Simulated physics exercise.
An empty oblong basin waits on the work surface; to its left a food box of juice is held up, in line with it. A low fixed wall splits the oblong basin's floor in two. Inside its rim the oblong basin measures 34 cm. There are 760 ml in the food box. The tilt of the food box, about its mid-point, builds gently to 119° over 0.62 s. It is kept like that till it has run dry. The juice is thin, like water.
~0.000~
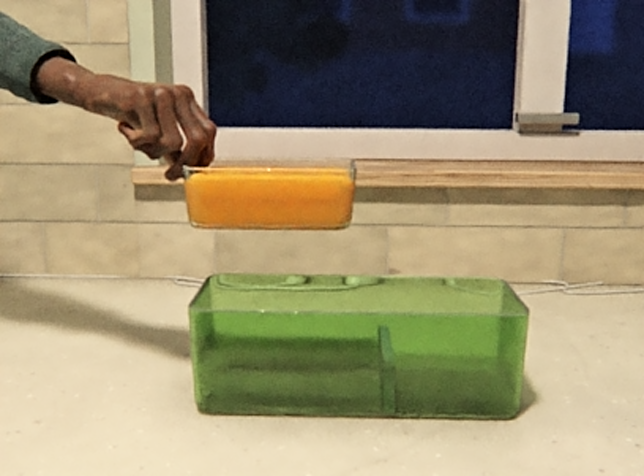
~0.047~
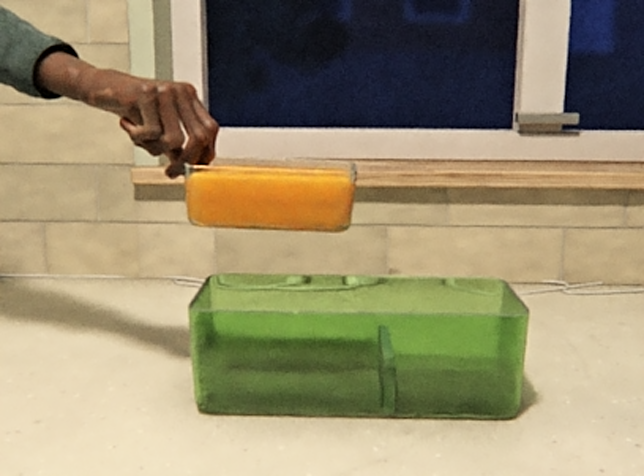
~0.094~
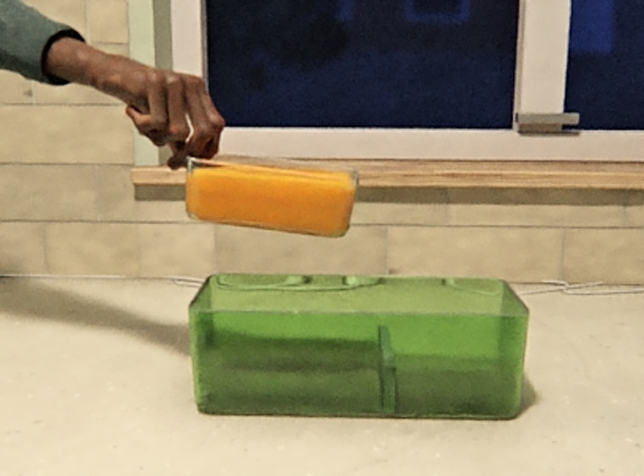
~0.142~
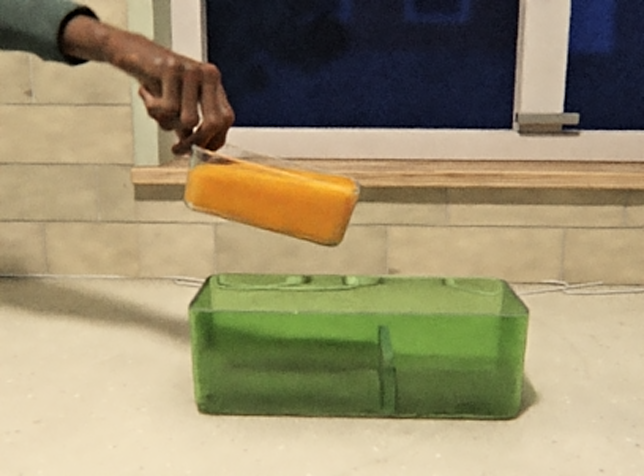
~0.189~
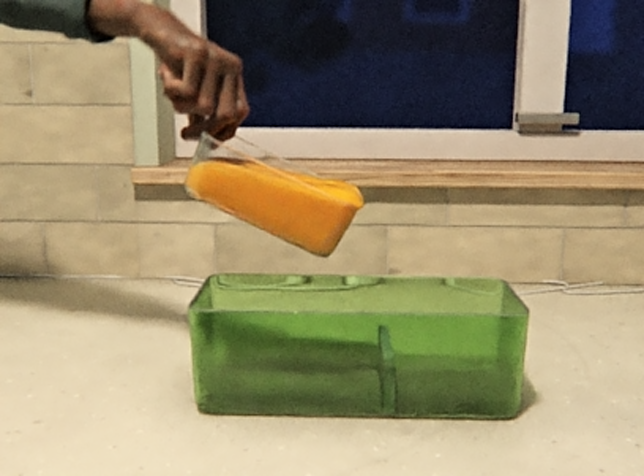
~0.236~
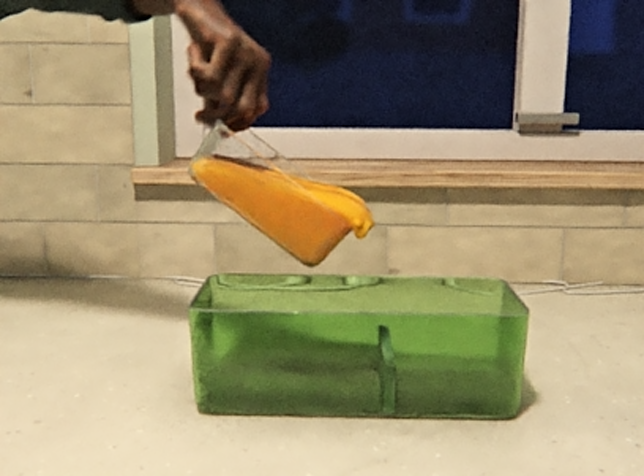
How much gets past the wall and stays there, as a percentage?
Roughly 42 per cent is past the wall.
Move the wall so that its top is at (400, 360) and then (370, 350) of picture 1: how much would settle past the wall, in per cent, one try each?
First 40, then 55 per cent.
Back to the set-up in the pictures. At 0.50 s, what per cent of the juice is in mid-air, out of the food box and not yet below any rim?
Near 7 in a hundred.
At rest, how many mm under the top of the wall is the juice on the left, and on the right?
Some 36 mm on the left and 32 mm on the right.
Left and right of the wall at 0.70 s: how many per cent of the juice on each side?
Left about 48, right about 36.
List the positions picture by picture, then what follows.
In the first frame, it leans 0°; its right rim is at (354, 167); the juice meets the walls at (194, 172) and (351, 174); the oblong basin's rim runs from (199, 292) to (516, 297); the wall's top is at (387, 345).
In the second frame, it leans 2°; its right rim is at (355, 169); the juice meets the walls at (195, 171) and (353, 175).
In the third frame, it leans 7°; its right rim is at (357, 176); the juice meets the walls at (196, 168) and (354, 178).
In the fourth frame, it leans 15°; its right rim is at (358, 188); the juice meets the walls at (199, 164) and (357, 183).
In the fifth frame, it leans 25°; its right rim is at (357, 204); the juice meets the walls at (200, 163) and (350, 191); 4 per cent is over the edge.
In the sixth frame, it leans 38°; its right rim is at (352, 221); the juice meets the walls at (202, 158) and (326, 192); 12 per cent is over the edge.
Then, 0.50 s in, the tilt is 109° and 6 per cent is still to pour, 39 is left of the wall and 47 right of it.
Then, 0.70 s in, the tilt is 119° and 0 per cent is still to pour, 47 is left of the wall and 36 right of it.
Then, 0.90 s in, the tilt is 119° and 0 per cent is still to pour, 51 is left of the wall and 42 right of it.
Then, 1.12 s in, the tilt is 119° and 0 per cent is still to pour, 52 is left of the wall and 42 right of it.
Finally, 52 per cent lies left of the wall, 42 right of it and 6 outside.
